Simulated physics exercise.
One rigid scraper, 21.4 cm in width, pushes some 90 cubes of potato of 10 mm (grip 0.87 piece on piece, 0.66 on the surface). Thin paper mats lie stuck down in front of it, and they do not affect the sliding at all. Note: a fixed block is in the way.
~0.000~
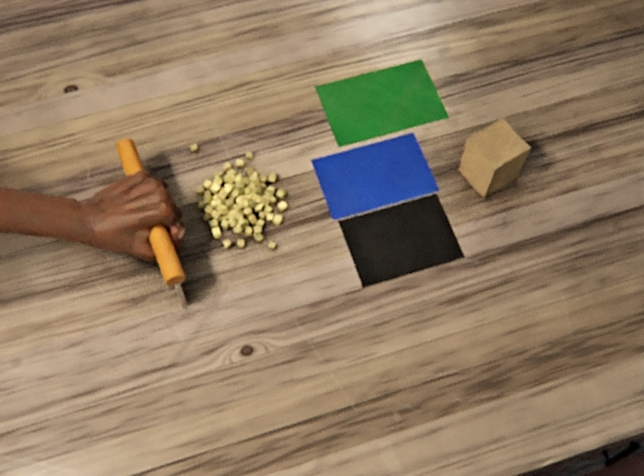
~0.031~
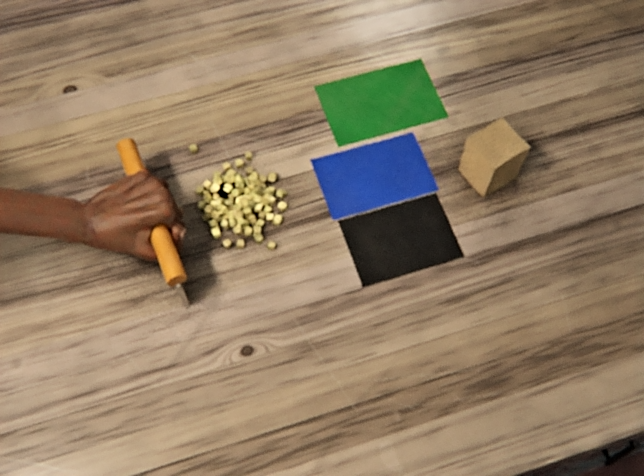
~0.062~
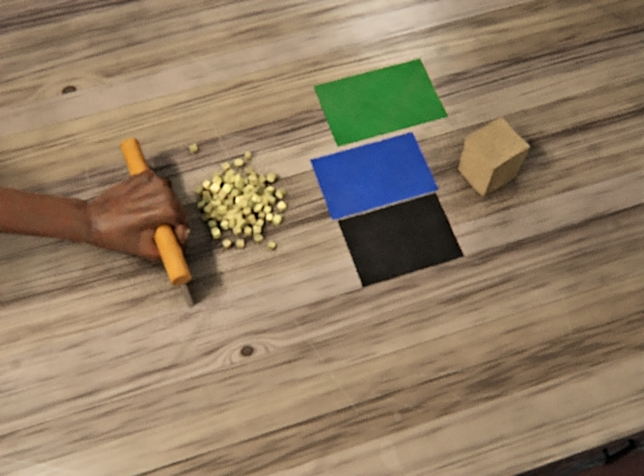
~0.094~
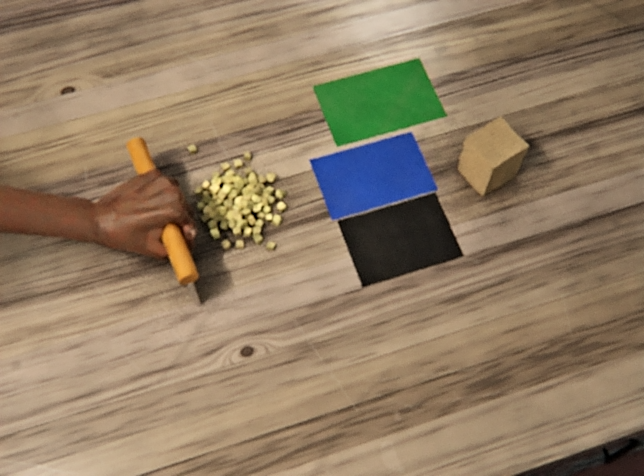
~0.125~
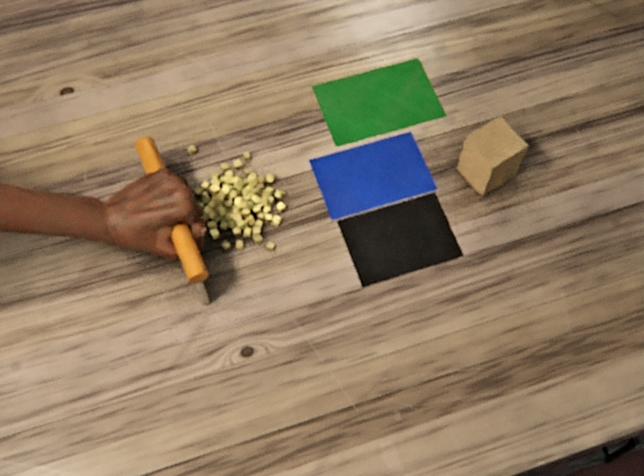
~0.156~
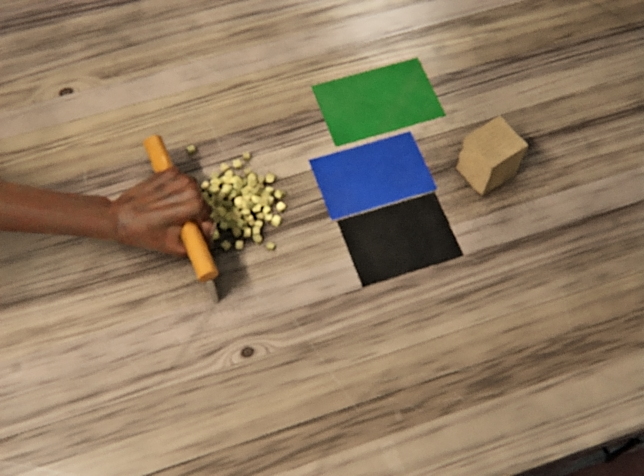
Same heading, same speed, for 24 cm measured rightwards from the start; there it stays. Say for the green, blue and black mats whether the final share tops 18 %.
In the end, the green mat does not top it, the blue mat tops it, the black mat does not top it.
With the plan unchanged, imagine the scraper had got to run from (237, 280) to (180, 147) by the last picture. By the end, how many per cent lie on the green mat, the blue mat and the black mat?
Green mat: 10; blue mat: 55; black mat: 15.
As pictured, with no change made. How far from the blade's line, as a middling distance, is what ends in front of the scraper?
About 3 cm.
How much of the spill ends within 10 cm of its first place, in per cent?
Near 5 in a hundred.
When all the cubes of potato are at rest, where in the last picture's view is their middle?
The middle settles close to (346, 176).
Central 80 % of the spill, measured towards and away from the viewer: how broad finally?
I'd guess near 14 cm, give or take.
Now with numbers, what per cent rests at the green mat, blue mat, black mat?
Green mat: 0 %; blue mat: 60 %; black mat: 15 %.
After 0.43 s, scraper 14 cm from its start, spill 13 cm wide; off the mats 100 %.
Then, at 0.71 s, scraper 24 cm from its start, spill 17 cm wide; black mat 10 %, blue mat 65 %, off the mats 20 %.
After 0.95 s, scraper 24 cm from its start, spill 17 cm wide; black mat 15 %, blue mat 65 %, off the mats 20 %.
At rest (1.7 s), black mat 15 %, blue mat 60 %, green mat 0 %, off the mats 25 %.
